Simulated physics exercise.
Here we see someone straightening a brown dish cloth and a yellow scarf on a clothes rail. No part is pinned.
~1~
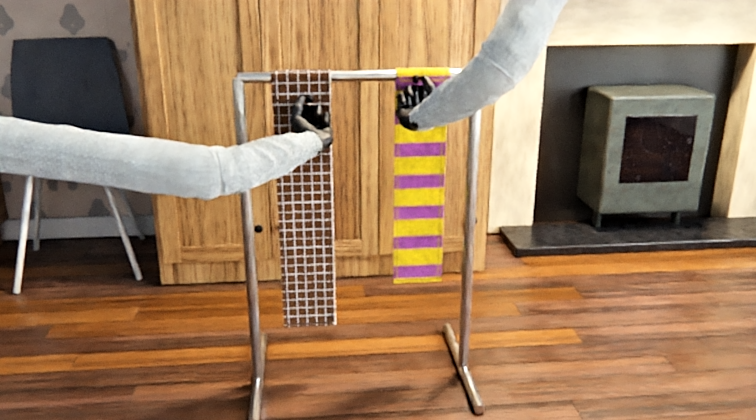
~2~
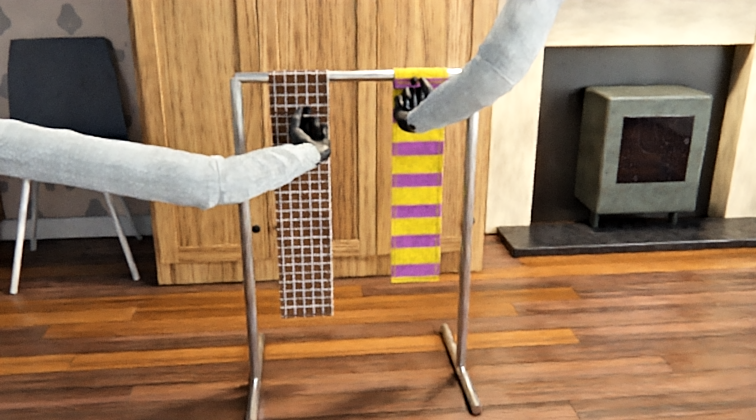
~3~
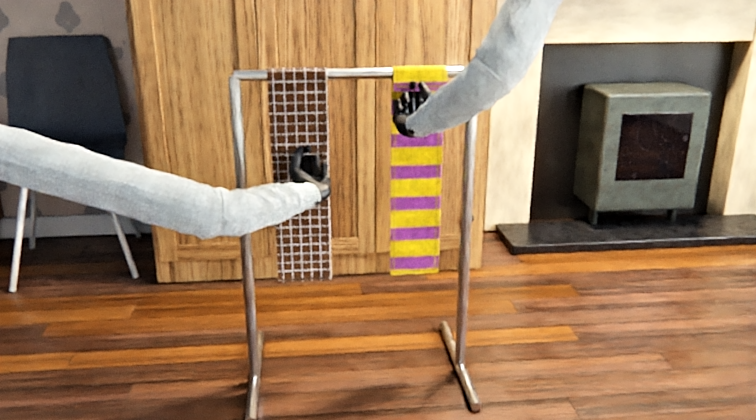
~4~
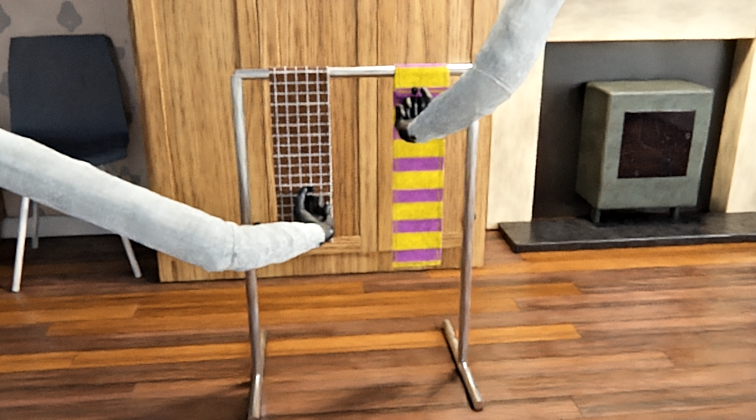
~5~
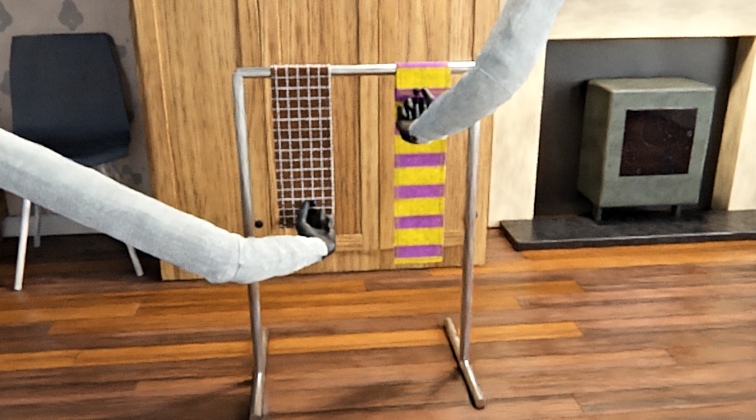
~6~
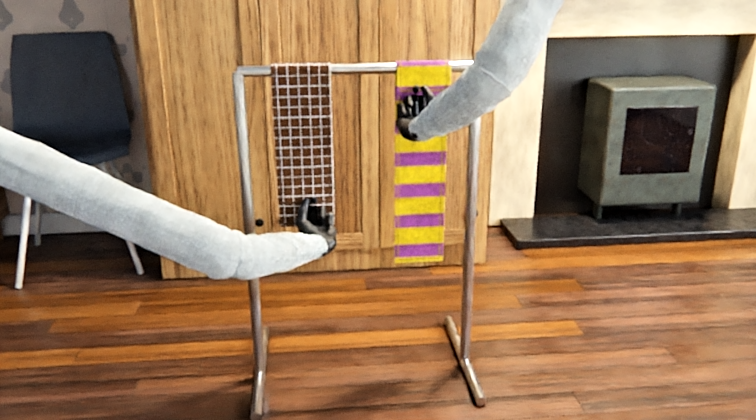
In a room with a wooden floor, seen from the front at a steady height, a metal clothes rail stands before a wooden cupboard. A brown checked cloth hangs at left and a yellow and purple striped scarf at right, each gripped by a grey-sleeved arm's dark hand. The left hand draws the cloth's front down as its back rises, then nearly stills, while the right hand barely lowers the scarf's front.
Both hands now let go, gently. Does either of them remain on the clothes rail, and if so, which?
In order: The brown dish cloth will stay put I expect. The yellow scarf will fall off I expect.
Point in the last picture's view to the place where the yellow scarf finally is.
(418, 364), roughly.
Then, 0.32 s after the last picture, dish cloth still hanging; scarf clear of the rail and dropping near (420, 211).
Then, 0.58 s after the last picture, dish cloth still hanging; scarf in a heap on the floor near (417, 357).
Then, 1.16 s after the last picture, dish cloth still hanging; scarf in a heap on the floor near (418, 364).
At rest, dish cloth still hanging; scarf in a heap on the floor near (418, 364). The brown dish cloth keeps its place and the yellow scarf slides off.
